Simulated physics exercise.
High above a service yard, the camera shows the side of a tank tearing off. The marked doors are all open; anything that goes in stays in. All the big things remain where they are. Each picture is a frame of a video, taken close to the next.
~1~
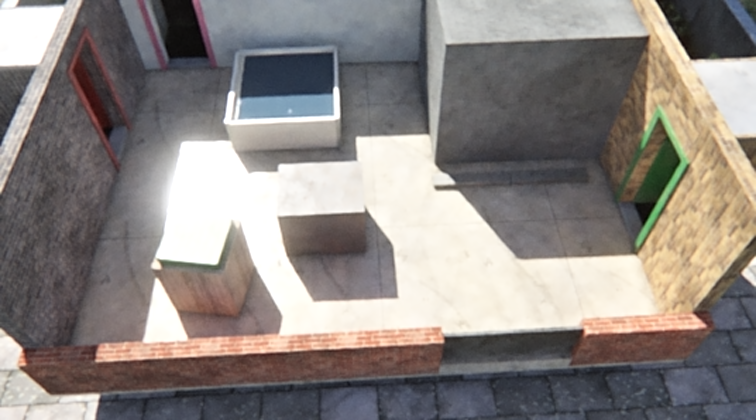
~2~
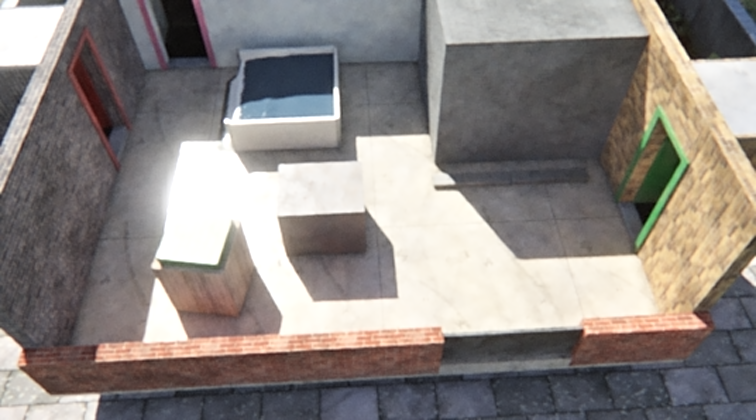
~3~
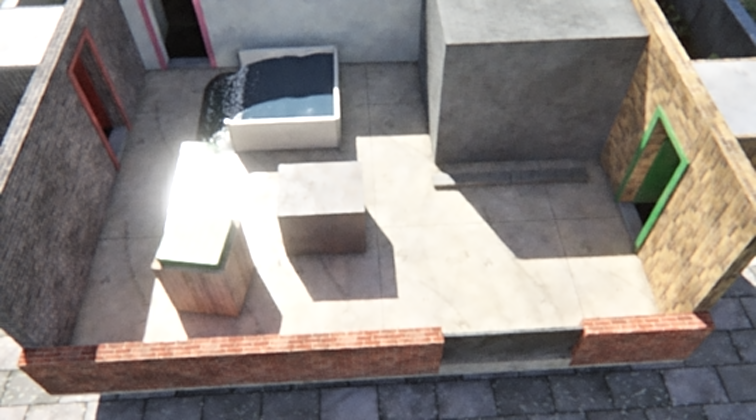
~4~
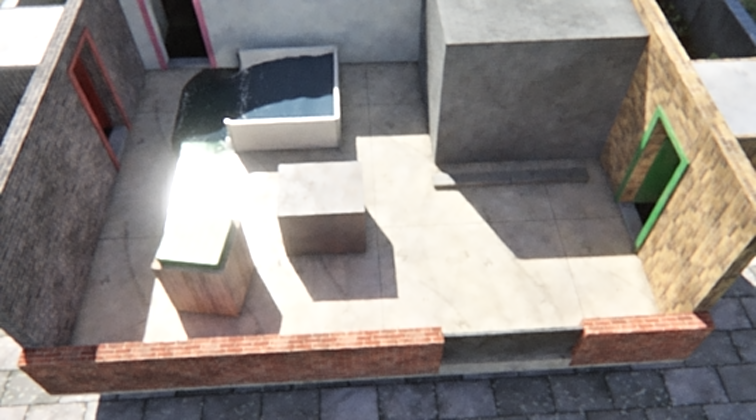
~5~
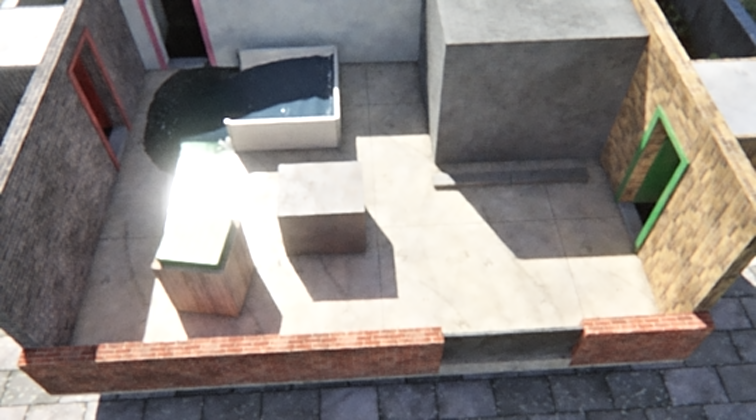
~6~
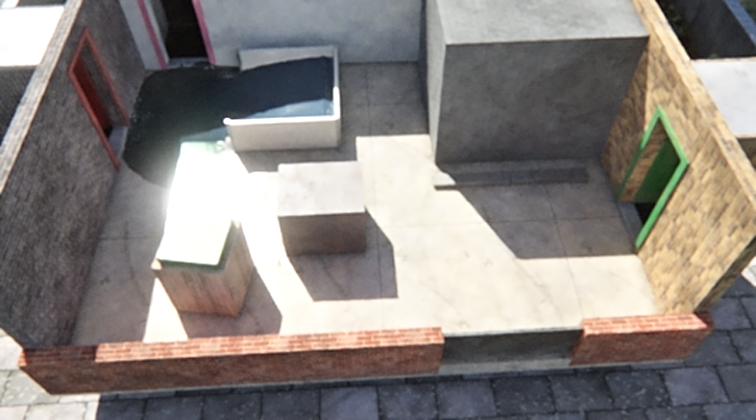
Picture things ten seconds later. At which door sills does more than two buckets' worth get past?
The pink door passes more than two buckets; the green door passes two buckets or less; the red door passes more than two buckets.
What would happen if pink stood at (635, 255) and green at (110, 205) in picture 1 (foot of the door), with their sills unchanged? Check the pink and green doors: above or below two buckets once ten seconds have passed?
The pink door door falls short, and the green door door overflows.
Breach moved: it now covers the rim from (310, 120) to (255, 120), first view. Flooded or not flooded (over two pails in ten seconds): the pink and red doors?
Door check - pink door does not exceed it, red door does not exceed it.
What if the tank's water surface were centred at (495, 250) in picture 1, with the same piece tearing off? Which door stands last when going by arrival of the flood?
The one in green.
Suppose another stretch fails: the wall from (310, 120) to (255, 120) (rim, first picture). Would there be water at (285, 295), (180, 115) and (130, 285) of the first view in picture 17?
Taking each in turn, they come out watered, kept dry, watered.
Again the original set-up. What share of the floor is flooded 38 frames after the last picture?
Estimated share: About 60 %.
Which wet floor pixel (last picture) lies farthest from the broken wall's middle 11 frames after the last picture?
I'd go with roughly (80, 312).
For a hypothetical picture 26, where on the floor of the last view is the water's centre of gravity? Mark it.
The spot I would choose is (198, 149).
A moment on, water covers 20 % of the floor; the pink door under two buckets in, the green door not reached, the red door over two buckets in.
Next, water covers 20 % of the floor; the pink door over two buckets in, the green door not reached, the red door far over two buckets in.
Then, water covers 35 % of the floor; the pink door far over two buckets in, the green door not reached, the red door far over two buckets in.
Later, water covers 60 % of the floor; the pink door far over two buckets in, the green door not reached, the red door far over two buckets in.
In the end, water covers 90 % of the floor; the pink door far over two buckets in, the green door wet at the sill, nothing in, the red door far over two buckets in.
